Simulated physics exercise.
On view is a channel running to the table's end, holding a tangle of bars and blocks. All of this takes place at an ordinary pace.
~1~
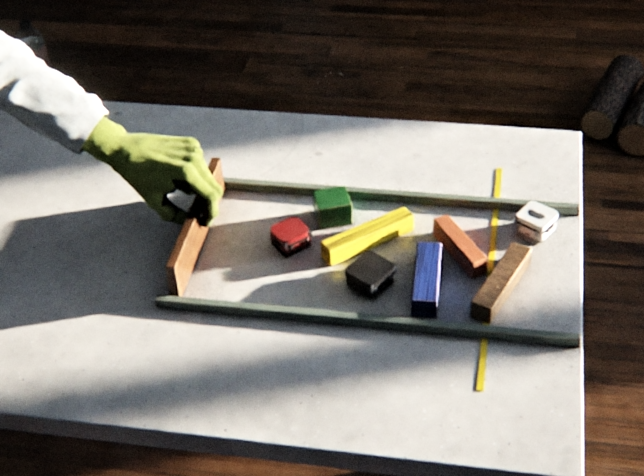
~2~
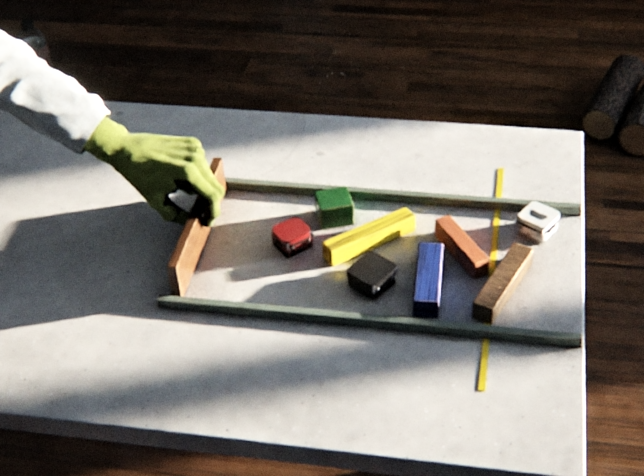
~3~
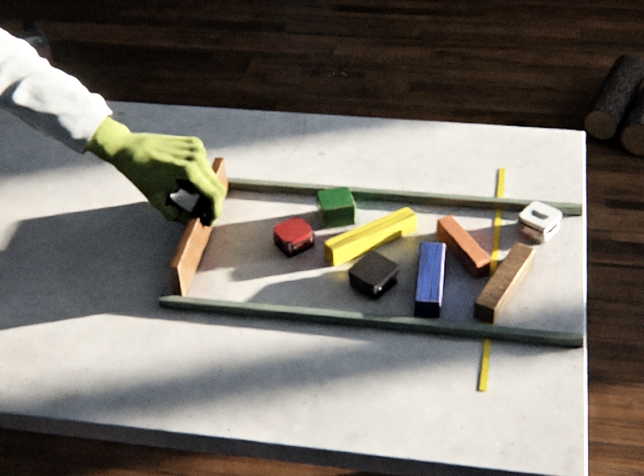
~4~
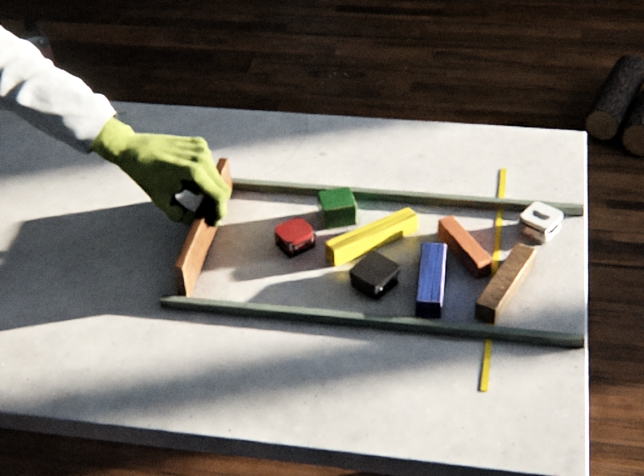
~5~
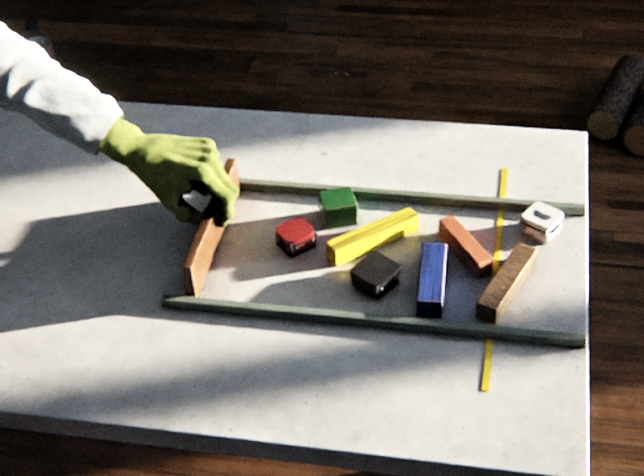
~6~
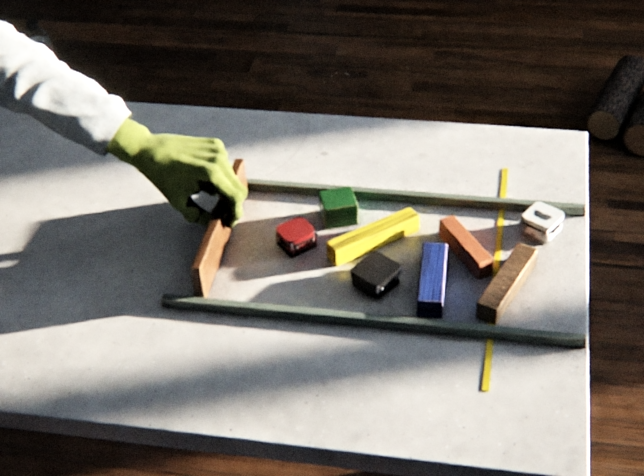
On a pale tabletop, a channel between two dark rails holds a loose scatter of coloured bars and blocks, with a green-gloved hand gripping an upright board at its left end. The board stays almost still at first, then the hand slides it slightly right, while the scattered pieces keep their arrangement.
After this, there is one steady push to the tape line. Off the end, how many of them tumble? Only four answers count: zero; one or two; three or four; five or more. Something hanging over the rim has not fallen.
My answer: One or two.
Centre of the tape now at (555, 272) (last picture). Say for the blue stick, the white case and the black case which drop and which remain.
The blue stick is gone. The white case is gone. The black case is still there.
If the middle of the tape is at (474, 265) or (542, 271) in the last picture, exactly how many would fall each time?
The first gives 0 and the second gives 4.
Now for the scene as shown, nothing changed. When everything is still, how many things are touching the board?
In total, 3.
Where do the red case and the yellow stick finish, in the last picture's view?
Final positions: Near (518, 246); near (536, 260).
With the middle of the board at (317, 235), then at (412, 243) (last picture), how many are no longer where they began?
Well, it's 3 at the first one and 7 at the second.
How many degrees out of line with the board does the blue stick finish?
Roughly 5° out of line.
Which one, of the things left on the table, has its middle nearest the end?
It's the orange bar that ends up nearest.
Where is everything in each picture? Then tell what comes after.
The first picture shows white case (536, 223); brown bar (502, 282); orange bar (459, 246); board (197, 225); tape (491, 267).
The second picture shows brown bar (503, 283); board (199, 225).
The third picture shows orange bar (463, 246); green block (336, 208).
The fourth picture shows white case (541, 224); blue stick (431, 279).
The fifth picture shows brown bar (507, 283); red case (296, 237).
The sixth picture shows white case (542, 224); brown bar (507, 283); orange bar (465, 246); board (221, 227); tape (497, 267).
A little later, none off yet; white case at rest near (542, 224); brown bar at rest near (507, 283); orange bar at rest near (465, 246).
Next, none off yet; white case at rest near (542, 224); brown bar moving near (512, 285); orange bar shifted a little near (491, 253).
When it is over, the number that fall off is one or two; down, brown bar.
